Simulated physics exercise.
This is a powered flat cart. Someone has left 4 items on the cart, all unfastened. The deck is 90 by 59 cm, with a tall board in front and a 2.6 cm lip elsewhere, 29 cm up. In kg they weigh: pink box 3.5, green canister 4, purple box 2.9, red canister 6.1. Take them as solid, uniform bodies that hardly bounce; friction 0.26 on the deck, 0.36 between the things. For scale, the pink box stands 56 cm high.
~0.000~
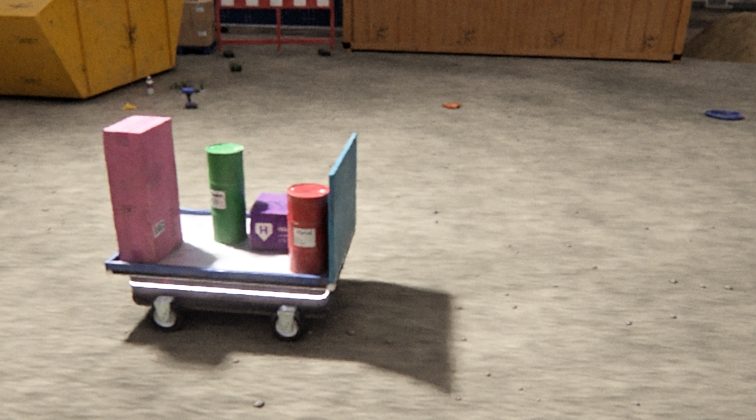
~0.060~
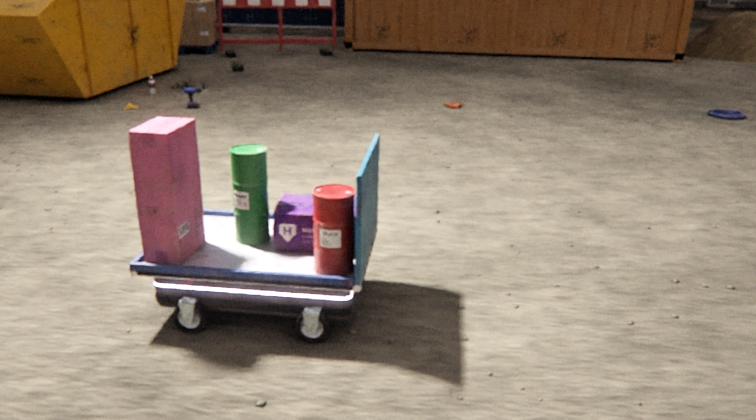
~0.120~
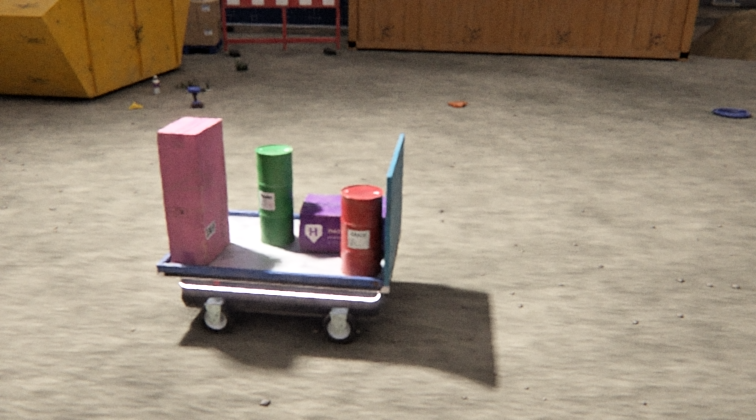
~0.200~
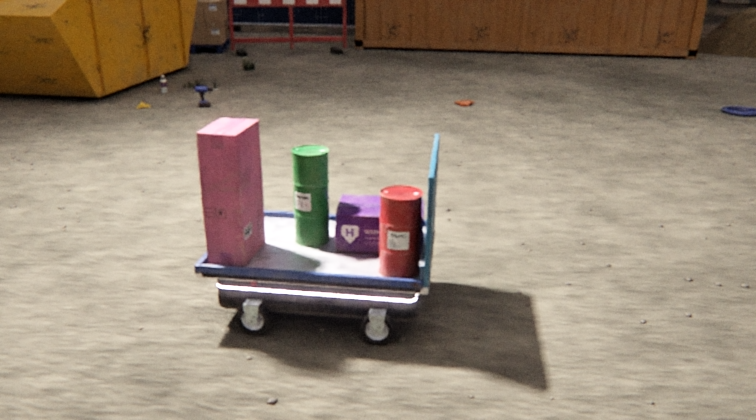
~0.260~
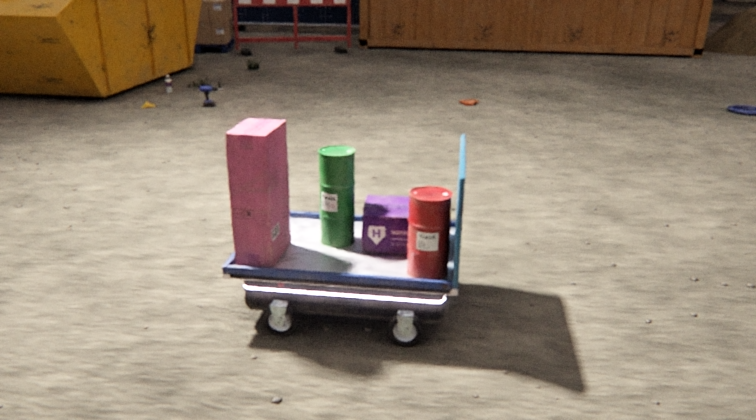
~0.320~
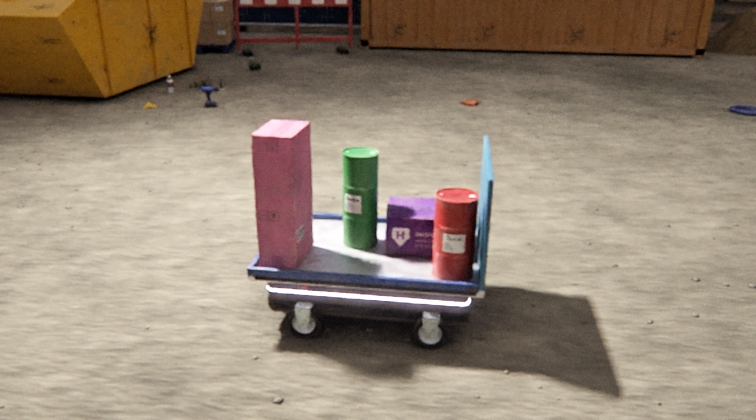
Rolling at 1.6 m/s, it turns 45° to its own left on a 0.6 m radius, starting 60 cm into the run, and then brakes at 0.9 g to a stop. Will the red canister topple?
The red canister falls over.
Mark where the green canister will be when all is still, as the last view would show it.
Near (555, 178).
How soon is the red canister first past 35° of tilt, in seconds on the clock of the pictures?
At about 0.6 s.
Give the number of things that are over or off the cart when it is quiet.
In all, 1.
After 0.72 s, cart 115 cm along, turned 37°; red canister now off the cart; purple box moved 13 cm; green canister moved 11 cm.
After 1.12 s, cart 152 cm along, turned 45°, stopped; pink box 11° off upright; green canister 5° off upright; purple box moved 7 cm.
In the end (2.9 s), off the cart and tipped over, red canister; not toppled but over 10 cm from the start, pink box and green canister; the last one under 10 cm from the start.
